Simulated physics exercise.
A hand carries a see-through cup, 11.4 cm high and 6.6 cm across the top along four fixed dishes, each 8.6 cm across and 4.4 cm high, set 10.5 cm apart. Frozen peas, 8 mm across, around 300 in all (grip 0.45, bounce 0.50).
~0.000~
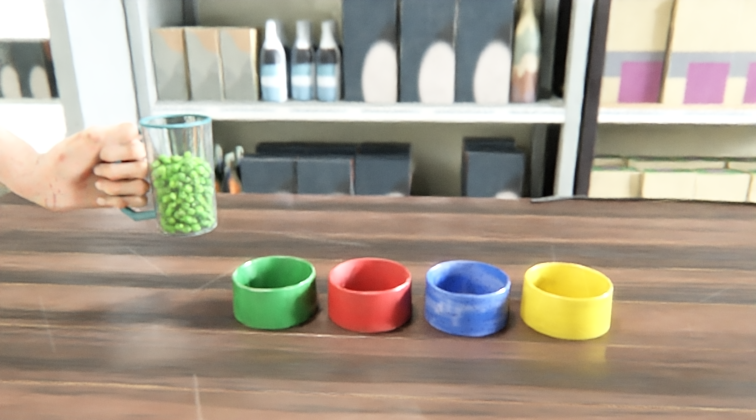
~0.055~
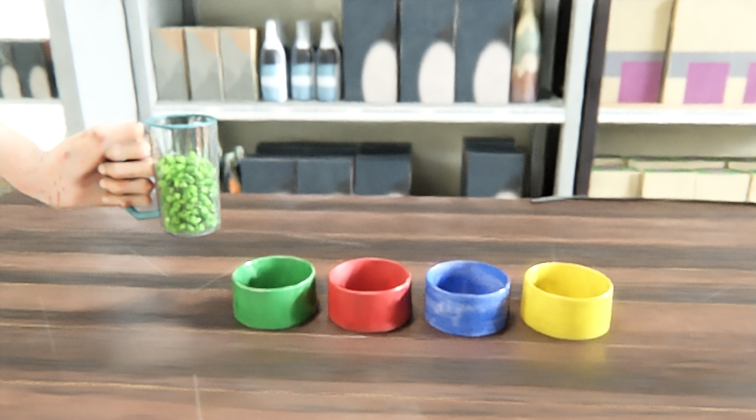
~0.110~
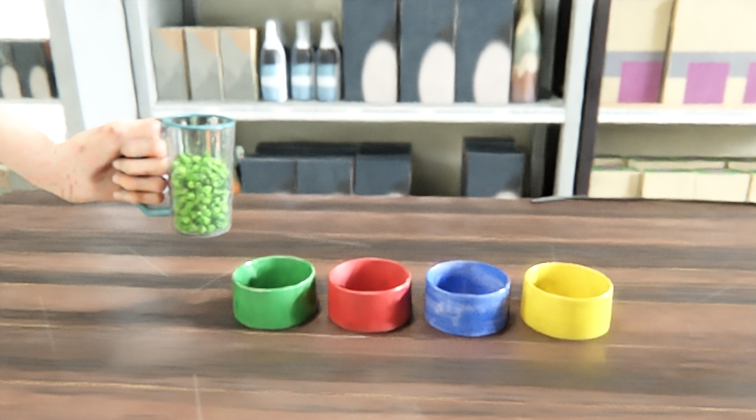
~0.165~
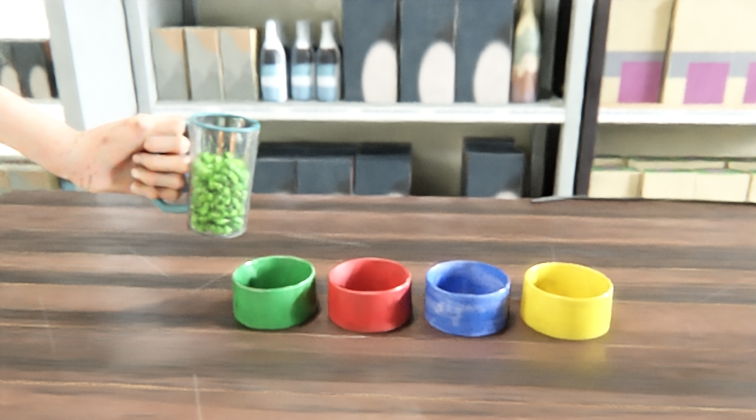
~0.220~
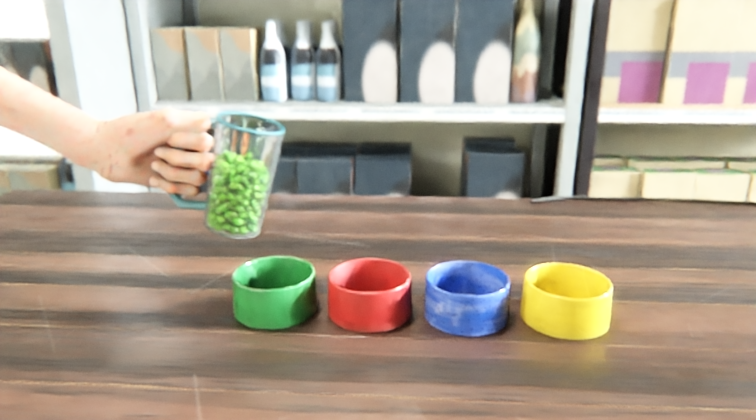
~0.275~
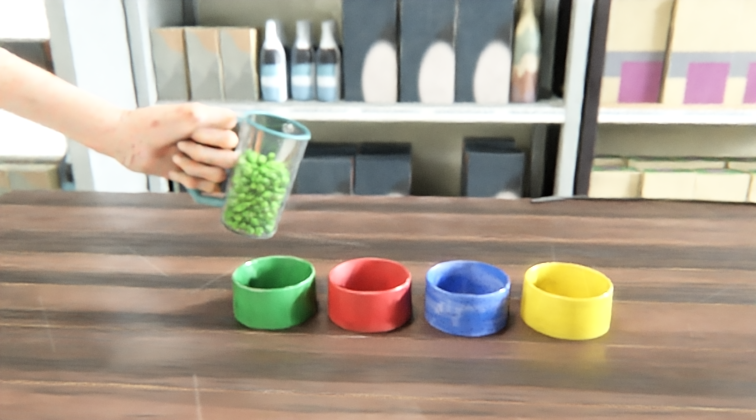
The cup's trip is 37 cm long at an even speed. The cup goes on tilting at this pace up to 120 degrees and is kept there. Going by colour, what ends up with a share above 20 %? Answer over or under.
Red under, blue under, green under, yellow over, counter over.
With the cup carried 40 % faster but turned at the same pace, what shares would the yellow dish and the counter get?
In that case yellow 50, counter 50.
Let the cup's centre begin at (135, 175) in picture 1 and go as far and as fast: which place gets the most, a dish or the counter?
Most goes to: Yellow.
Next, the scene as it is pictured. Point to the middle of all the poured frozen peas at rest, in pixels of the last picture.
Near (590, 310).
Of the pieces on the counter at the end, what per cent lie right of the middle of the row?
Roughly 100 per cent.
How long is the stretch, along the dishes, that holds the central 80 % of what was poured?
About 17 cm.
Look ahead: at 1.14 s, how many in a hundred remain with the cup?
About 90 per cent.
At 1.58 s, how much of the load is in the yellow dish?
Some 45 per cent.
After 0.79 s, tilt 67 degrees; cup holds 100 %.
After 1.14 s, tilt 99 degrees; cup holds 90 %.
After 1.58 s, tilt 120 degrees; cup holds 15 %, yellow 45 %.
At rest (2.5 s), red 0 %, blue 0 %, green 0 %, yellow 55 %, counter 45 %.
